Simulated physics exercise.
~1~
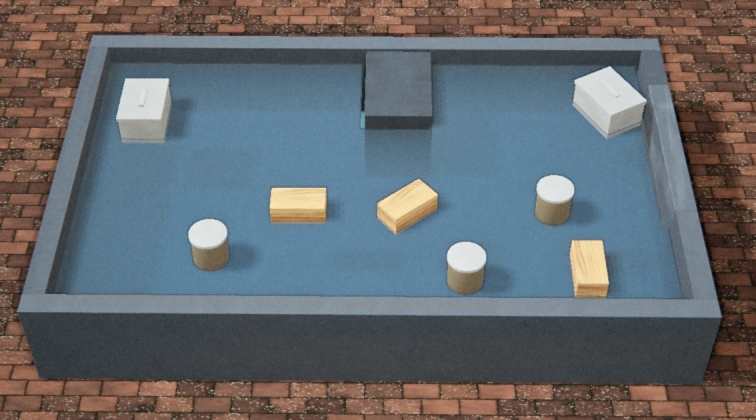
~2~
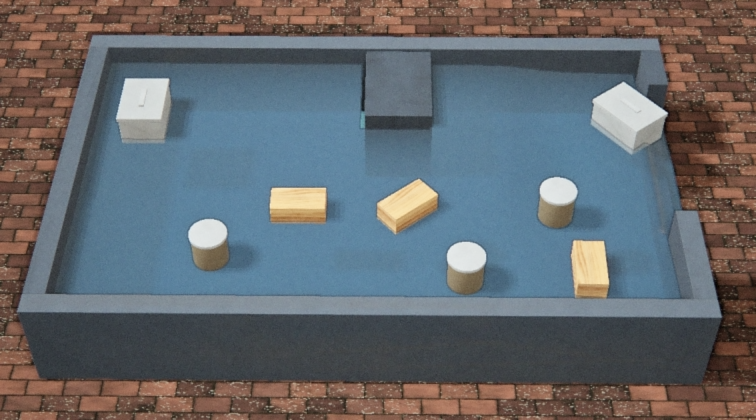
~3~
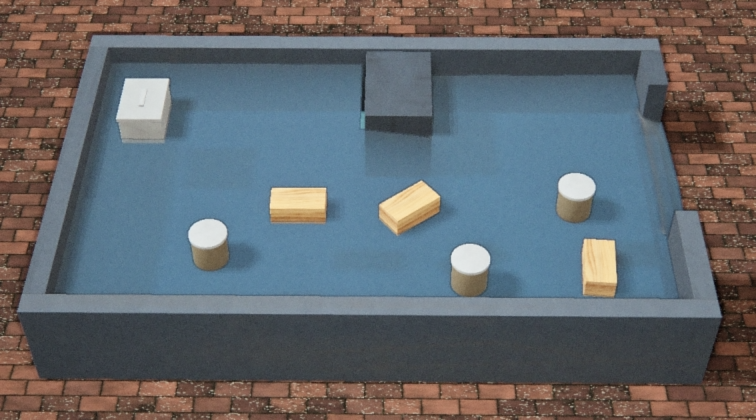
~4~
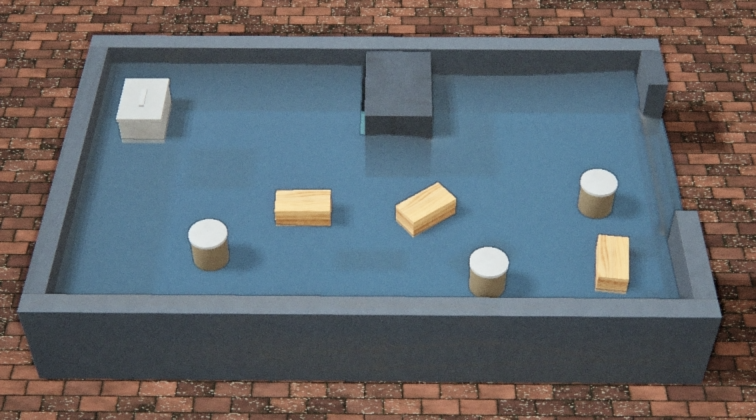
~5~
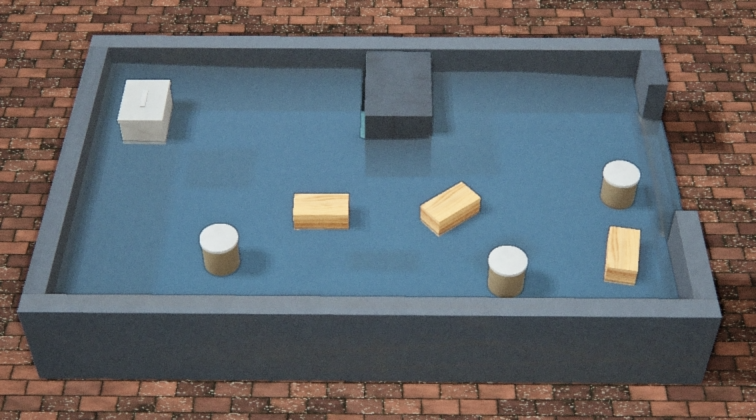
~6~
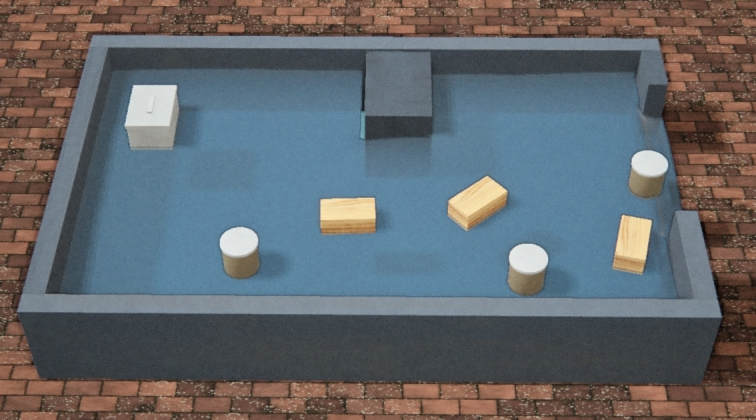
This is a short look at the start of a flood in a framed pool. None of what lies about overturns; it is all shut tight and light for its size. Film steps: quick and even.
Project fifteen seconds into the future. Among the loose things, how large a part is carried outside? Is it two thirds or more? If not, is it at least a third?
Yes, two thirds or more.
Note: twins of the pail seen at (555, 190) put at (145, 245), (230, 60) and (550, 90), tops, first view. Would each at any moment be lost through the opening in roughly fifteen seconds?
First one does not escape, second one does not escape, third one makes it out.
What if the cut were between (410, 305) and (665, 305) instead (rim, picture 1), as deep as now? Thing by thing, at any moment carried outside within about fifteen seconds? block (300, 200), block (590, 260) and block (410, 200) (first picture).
Each object, in the order asked: Flushed / flushed / flushed.
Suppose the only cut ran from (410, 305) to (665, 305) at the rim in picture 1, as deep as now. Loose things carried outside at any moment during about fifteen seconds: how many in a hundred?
Roughly 60 %.
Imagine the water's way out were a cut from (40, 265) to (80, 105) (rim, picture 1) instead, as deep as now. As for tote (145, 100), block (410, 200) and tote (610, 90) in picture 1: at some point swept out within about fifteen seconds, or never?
Taking them in turn, the first is flushed away, the second is flushed away and the third is held back.
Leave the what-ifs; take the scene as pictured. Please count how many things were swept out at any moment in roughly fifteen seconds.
Counting them up gives 6.
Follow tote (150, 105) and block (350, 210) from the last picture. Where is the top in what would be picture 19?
Approximately (177, 135), then (576, 204).
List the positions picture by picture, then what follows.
The first picture shows a pail at (556, 188), afloat; a block at (408, 199), afloat; 0 of 8 have shifted.
The second picture shows a pail at (559, 191), afloat; a block at (408, 199), afloat; 1 of 8 have shifted.
The third picture shows a pail at (577, 186) floats, close to its start; a block at (410, 201), afloat; 3 of 8 have shifted.
The fourth picture shows a pail at (599, 182) floats, close to its start; a block at (426, 202), afloat, close to its start; 5 of 8 have shifted.
The fifth picture shows a pail at (622, 173) floats, a stride from its start; a block at (451, 202), afloat, close to its start; 7 of 8 have shifted.
The sixth picture shows a pail at (650, 163) floats, a stride from its start; a block at (478, 196), afloat, a stride from its start; 7 of 8 have shifted.
A moment on, 3 of 8 are out; 5 afloat.
Next, 5 of 8 are out; 3 afloat.
Later, 6 of 8 are out; 2 afloat.
In the end, 6 of 8 are out; 2 afloat.
